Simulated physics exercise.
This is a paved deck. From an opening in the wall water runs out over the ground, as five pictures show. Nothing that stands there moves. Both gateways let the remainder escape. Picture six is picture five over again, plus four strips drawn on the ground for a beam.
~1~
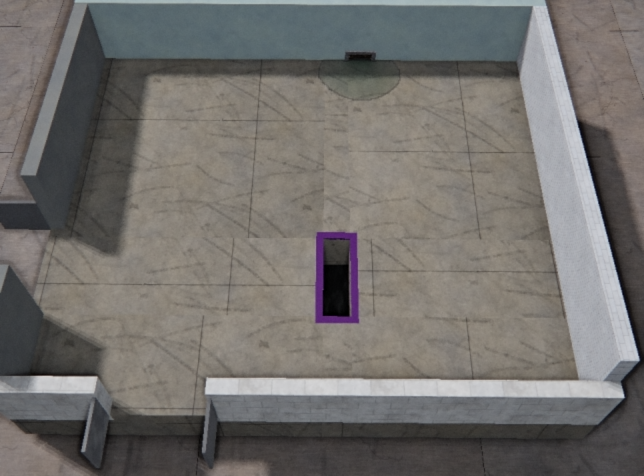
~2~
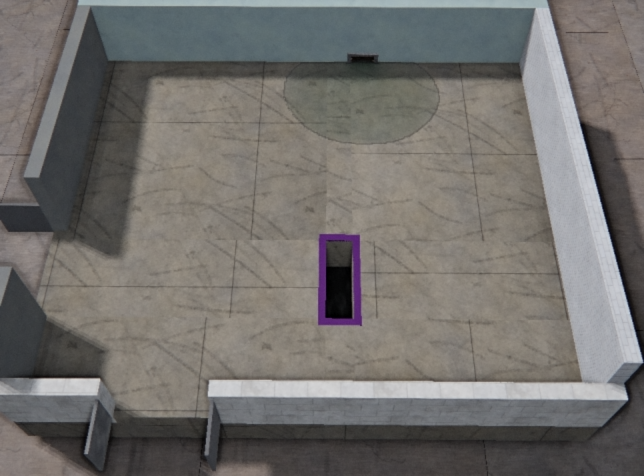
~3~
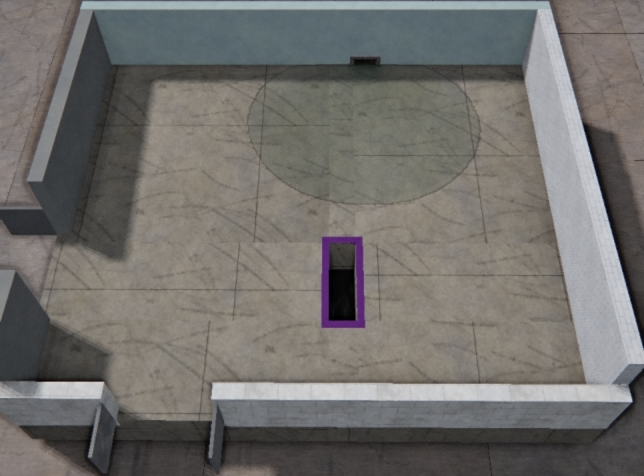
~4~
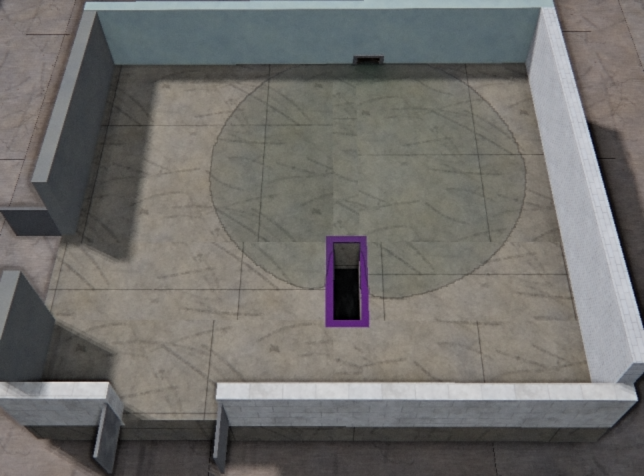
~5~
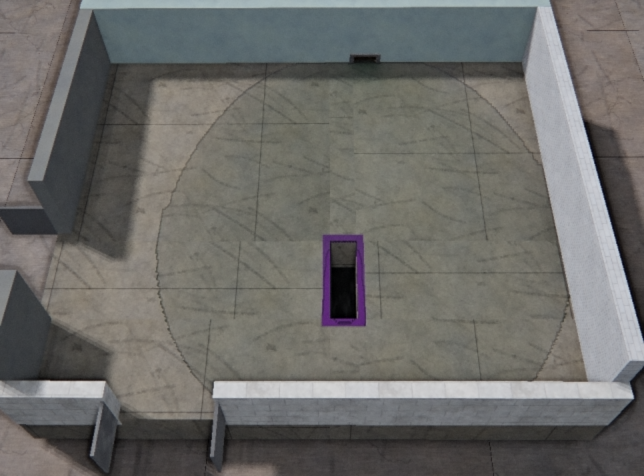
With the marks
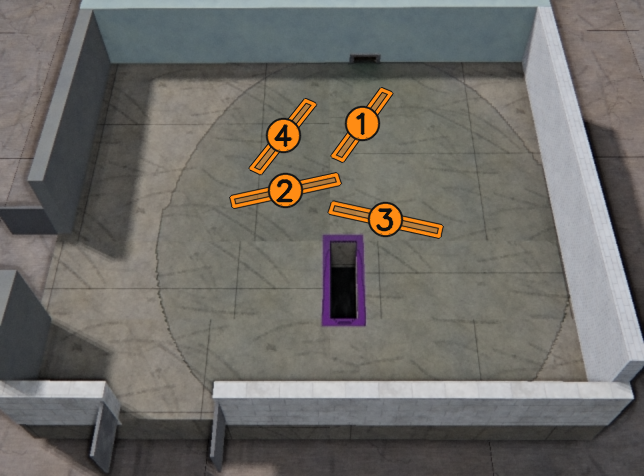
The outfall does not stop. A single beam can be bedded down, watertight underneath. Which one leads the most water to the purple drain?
4 beats the others.
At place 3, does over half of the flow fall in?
No, it does not.
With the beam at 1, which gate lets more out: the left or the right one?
The right gate.
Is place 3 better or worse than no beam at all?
It is worse.
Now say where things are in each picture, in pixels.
Outfall at (360, 56); purple drain at (337, 276); open gate at (54, 270); open gate at (164, 400); front seen at (337, 91), 2 % of the ground wet; purple drain still dry, in the first picture.
Front seen at (362, 141), 9 % of the ground wet; purple drain still dry, in the second picture.
Front seen at (319, 196), 20 % of the ground wet; purple drain still dry, in the third picture.
Front seen at (385, 292), 37 % of the ground wet; purple drain taking water, in the fourth picture.
In the fifth picture, 62 % of the ground is wet; purple drain taking water.
On the marked copy, 1 from (337, 158) to (386, 91); 2 from (233, 201) to (337, 179); 3 from (331, 207) to (439, 231); 4 from (255, 170) to (309, 102).
For place 1, about 23 % of the stream goes into the purple drain, about 74 % out by the gates.
For place 2, about 18 % of the stream goes into the purple drain, about 79 % out by the gates.
For place 3, about 22 % of the stream goes into the purple drain, about 76 % out by the gates.
For place 4, about 32 % of the stream goes into the purple drain, about 65 % out by the gates.
